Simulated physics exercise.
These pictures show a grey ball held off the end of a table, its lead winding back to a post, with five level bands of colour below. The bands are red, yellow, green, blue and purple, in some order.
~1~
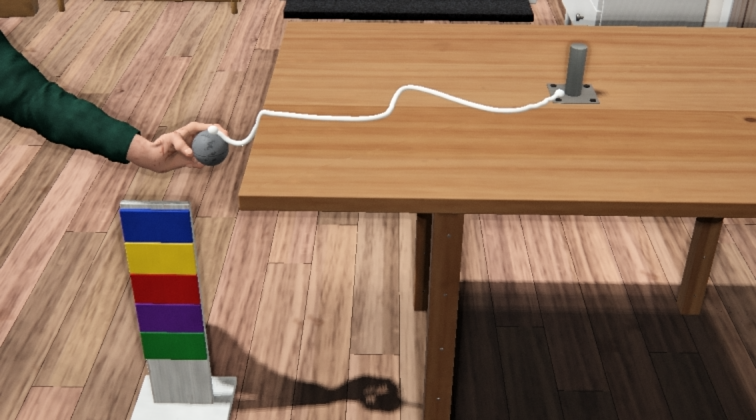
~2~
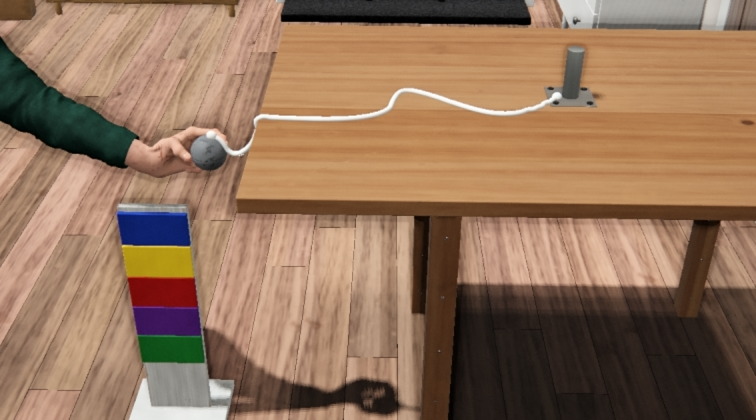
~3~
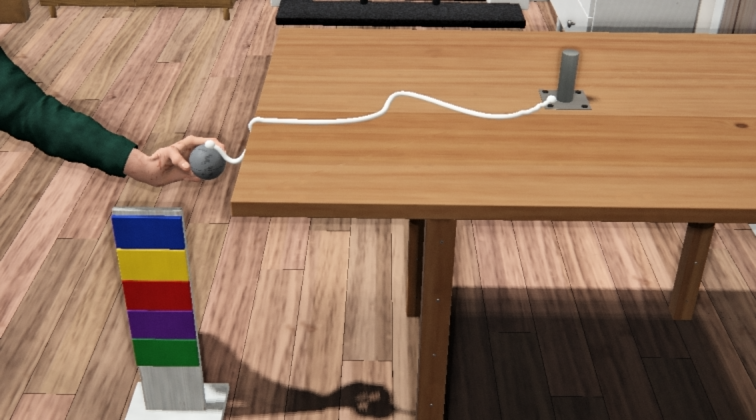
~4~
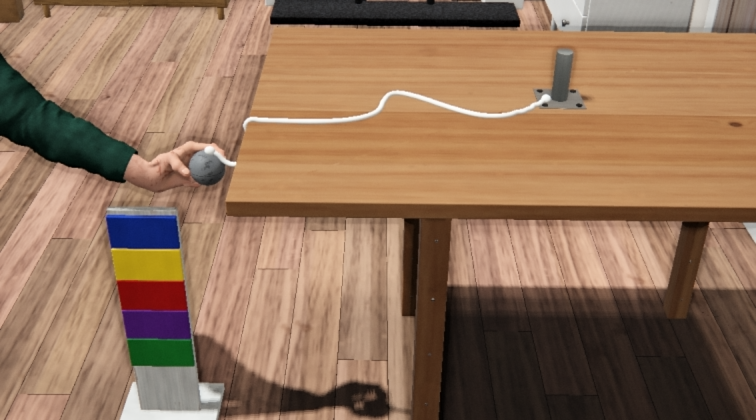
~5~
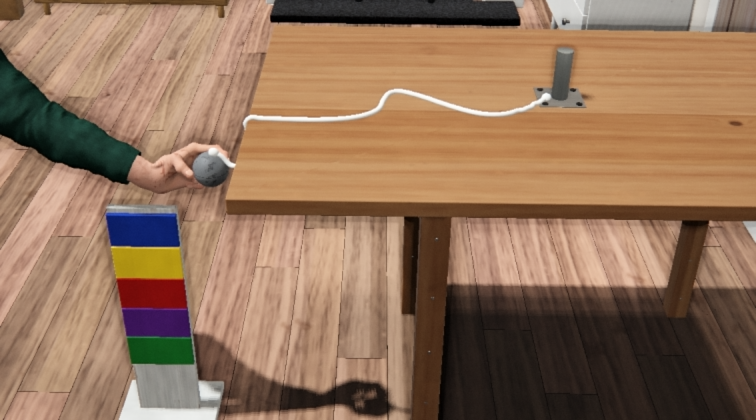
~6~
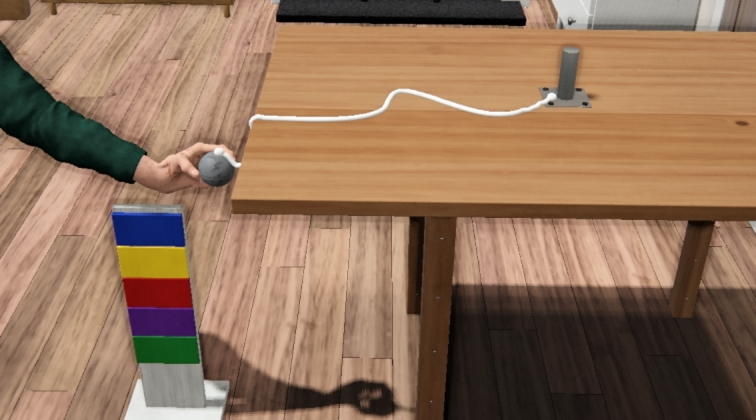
A hand in a dark green sleeve holds a grey ball just off the left end of a wooden table, seen from slightly above in a room with a plank floor. A white cord winds from the ball across the tabletop to a grey post, and below stands an upright board banded blue, yellow, red, purple and green. The view drifts slightly and partly back, while the hand and ball lower a little beside the table's edge.
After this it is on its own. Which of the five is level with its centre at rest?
Its middle rests at the yellow band.
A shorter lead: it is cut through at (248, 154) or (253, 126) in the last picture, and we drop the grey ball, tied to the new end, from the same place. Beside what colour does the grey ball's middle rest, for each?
In that order: Blue; none, it hangs higher.
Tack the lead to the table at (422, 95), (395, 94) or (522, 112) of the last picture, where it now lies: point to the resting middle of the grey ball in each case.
About (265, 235), (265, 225) and (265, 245).
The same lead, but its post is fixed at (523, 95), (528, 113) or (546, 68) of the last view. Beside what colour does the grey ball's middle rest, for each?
It would be red; red; yellow.
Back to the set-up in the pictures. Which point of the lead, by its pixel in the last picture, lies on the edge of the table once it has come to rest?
At (326, 120), roughly.
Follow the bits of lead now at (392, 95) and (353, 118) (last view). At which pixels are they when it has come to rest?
At (356, 103), then (284, 105).
A little later, ball near (228, 259); level with yellow.
Next, ball near (287, 245); level with yellow.
Later still, ball near (254, 257); level with yellow.
When it is over, ball near (263, 256); level with yellow. The yellow one.
